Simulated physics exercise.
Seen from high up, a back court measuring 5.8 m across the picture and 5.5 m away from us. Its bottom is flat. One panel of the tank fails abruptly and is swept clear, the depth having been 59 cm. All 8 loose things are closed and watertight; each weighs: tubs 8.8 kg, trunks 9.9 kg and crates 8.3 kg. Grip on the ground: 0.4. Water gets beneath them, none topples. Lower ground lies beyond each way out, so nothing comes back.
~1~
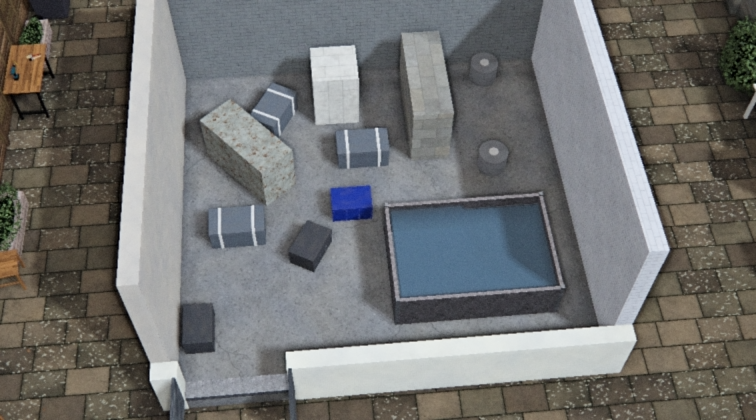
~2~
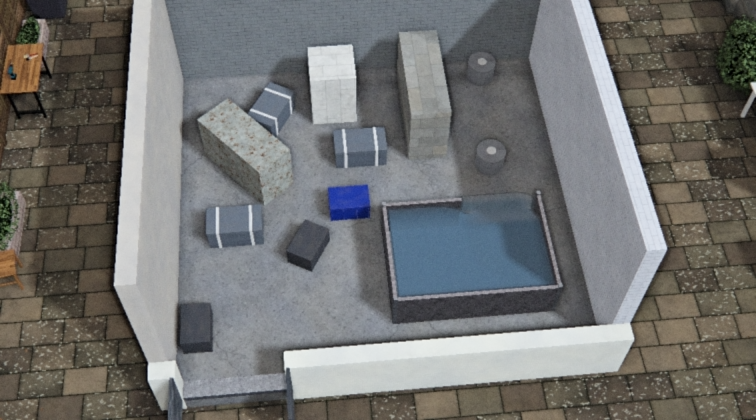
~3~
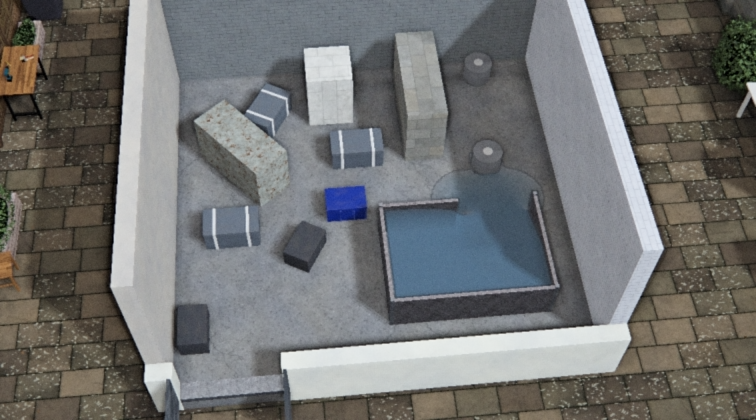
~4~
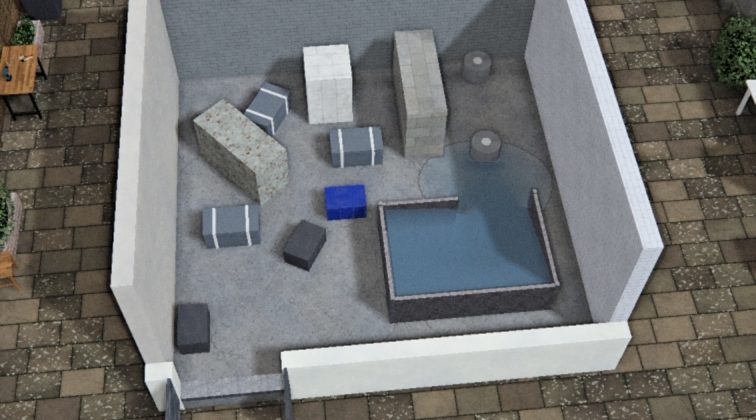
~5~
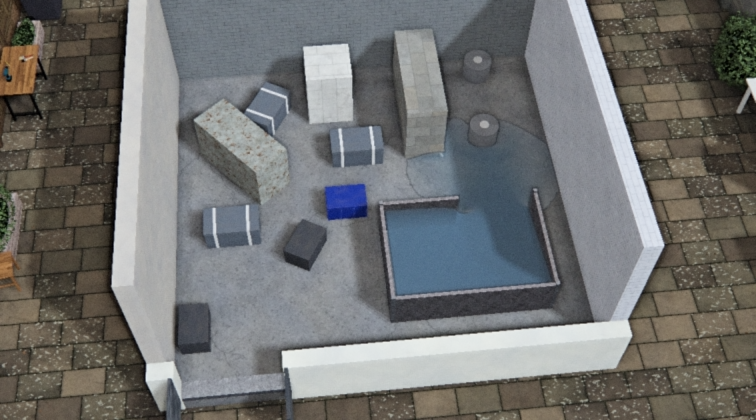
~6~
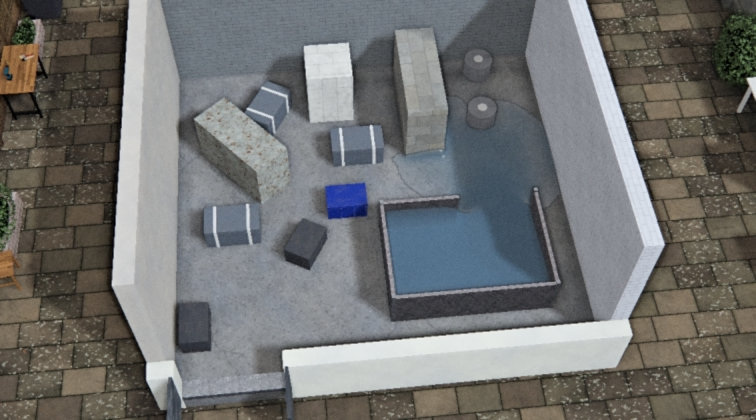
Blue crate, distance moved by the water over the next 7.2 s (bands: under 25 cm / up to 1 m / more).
My money says it makes a big move.
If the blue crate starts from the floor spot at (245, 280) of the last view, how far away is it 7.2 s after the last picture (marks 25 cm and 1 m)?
What happens is that it drifts a modest way.
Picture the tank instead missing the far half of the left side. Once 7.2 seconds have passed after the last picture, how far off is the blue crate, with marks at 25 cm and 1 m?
My answer is that the blue crate edges over slightly.
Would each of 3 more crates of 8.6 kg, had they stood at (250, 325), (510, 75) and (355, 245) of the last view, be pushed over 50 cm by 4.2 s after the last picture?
Within it, beyond it, within it.
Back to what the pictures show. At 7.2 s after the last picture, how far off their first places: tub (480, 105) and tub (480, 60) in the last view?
80 cm and 60 cm, respectively.
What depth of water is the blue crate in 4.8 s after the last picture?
I'd say around 4 cm.
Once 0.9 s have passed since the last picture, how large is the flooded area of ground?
That flooded area is roughly 11.0 m2.
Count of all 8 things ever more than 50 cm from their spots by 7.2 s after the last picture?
Count: 6.
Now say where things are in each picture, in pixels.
The first picture shows the blue crate at (351, 198) rests on the ground; 3.3 m2 under water; 0 of 8 have shifted.
The second picture shows the blue crate at (349, 197), on the bottom; water covers 3.9 m2; 0 of 8 have shifted.
The third picture shows the blue crate at (346, 198), on the bottom; water covers 4.7 m2; 0 of 8 have shifted.
The fourth picture shows the blue crate at (346, 197) rests on the ground; 5.6 m2 under water; 1 of 8 have shifted.
The fifth picture shows the blue crate at (346, 196), on the bottom; 6.6 m2 under water; 1 of 8 have shifted.
The sixth picture shows the blue crate at (346, 195), on the bottom; water covers 7.4 m2; 1 of 8 have shifted.
Then, 0.9 s after the last picture the blue crate is near (346, 195), 0.0 m from its start, aground; 0 of 8 are out; 2 afloat.
Then, 2.8 s after the last picture the blue crate is near (346, 195), 0.0 m from its start, aground; 0 of 8 are out; 2 afloat.
Then, 4.8 s after the last picture the blue crate is near (333, 210), 0.3 m from its start, aground; 0 of 8 are out; 3 afloat.
Then, 7.2 s after the last picture the blue crate is near (280, 273), 1.6 m from its start, aground; 0 of 8 are out; 5 afloat.
